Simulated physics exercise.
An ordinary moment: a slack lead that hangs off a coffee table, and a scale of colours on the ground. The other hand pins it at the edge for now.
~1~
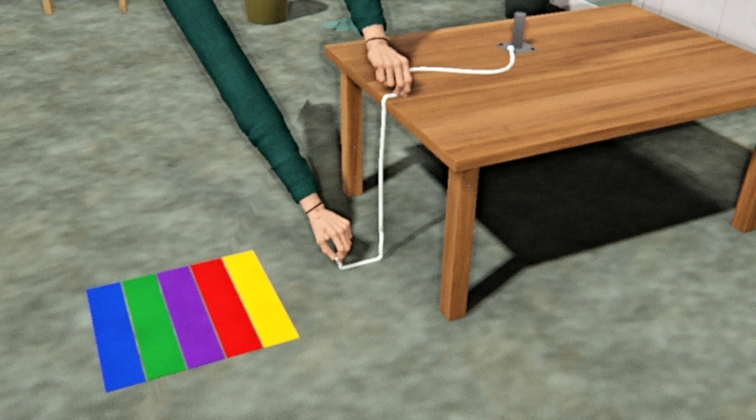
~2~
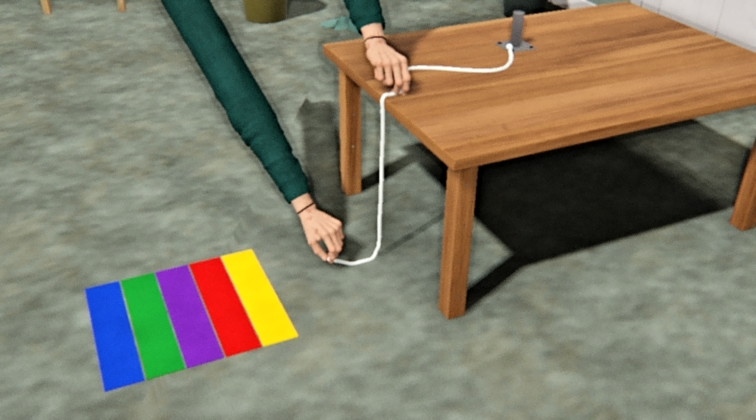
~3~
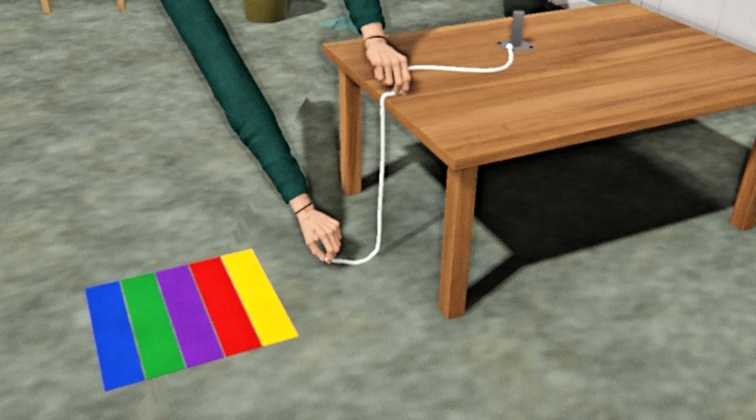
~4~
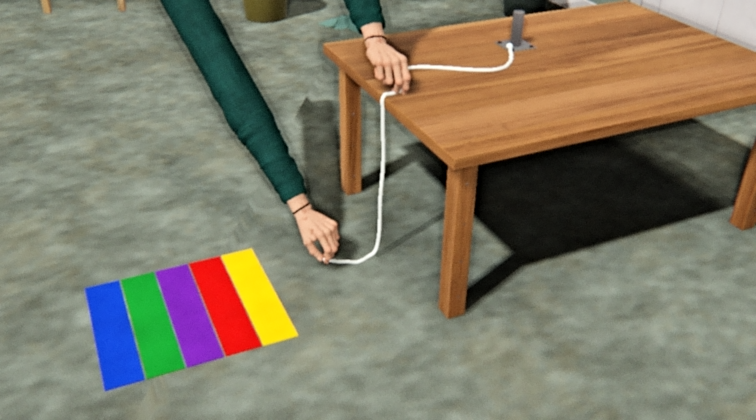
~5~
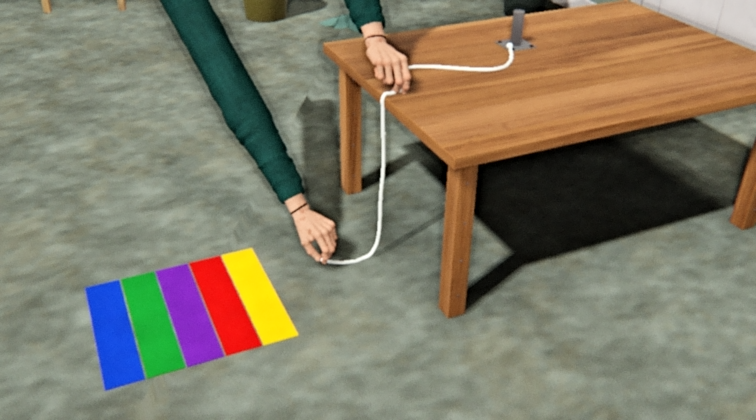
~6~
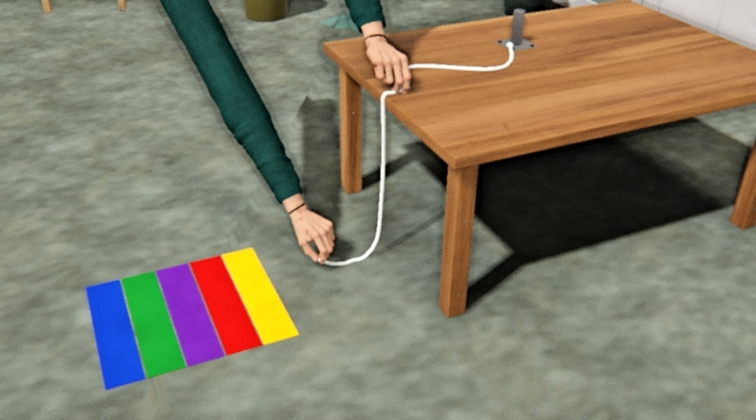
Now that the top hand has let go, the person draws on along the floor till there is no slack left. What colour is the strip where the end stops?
It is green.
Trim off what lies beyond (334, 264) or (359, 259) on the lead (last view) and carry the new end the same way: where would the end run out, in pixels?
Going through both, you get (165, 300) and then (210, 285).
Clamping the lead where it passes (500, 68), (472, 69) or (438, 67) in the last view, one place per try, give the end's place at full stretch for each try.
(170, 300); (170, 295); (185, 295).
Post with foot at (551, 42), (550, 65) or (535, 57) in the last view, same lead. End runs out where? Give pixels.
Try by try, around (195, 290), (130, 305) and (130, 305).
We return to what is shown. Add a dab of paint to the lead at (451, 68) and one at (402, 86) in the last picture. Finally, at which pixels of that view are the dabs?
First near (425, 72), second near (352, 111).
Soon after, end near (222, 284); over red.
After that, end near (171, 297); over purple.
At the stop, end near (140, 305); over green. It halts on the green strip.
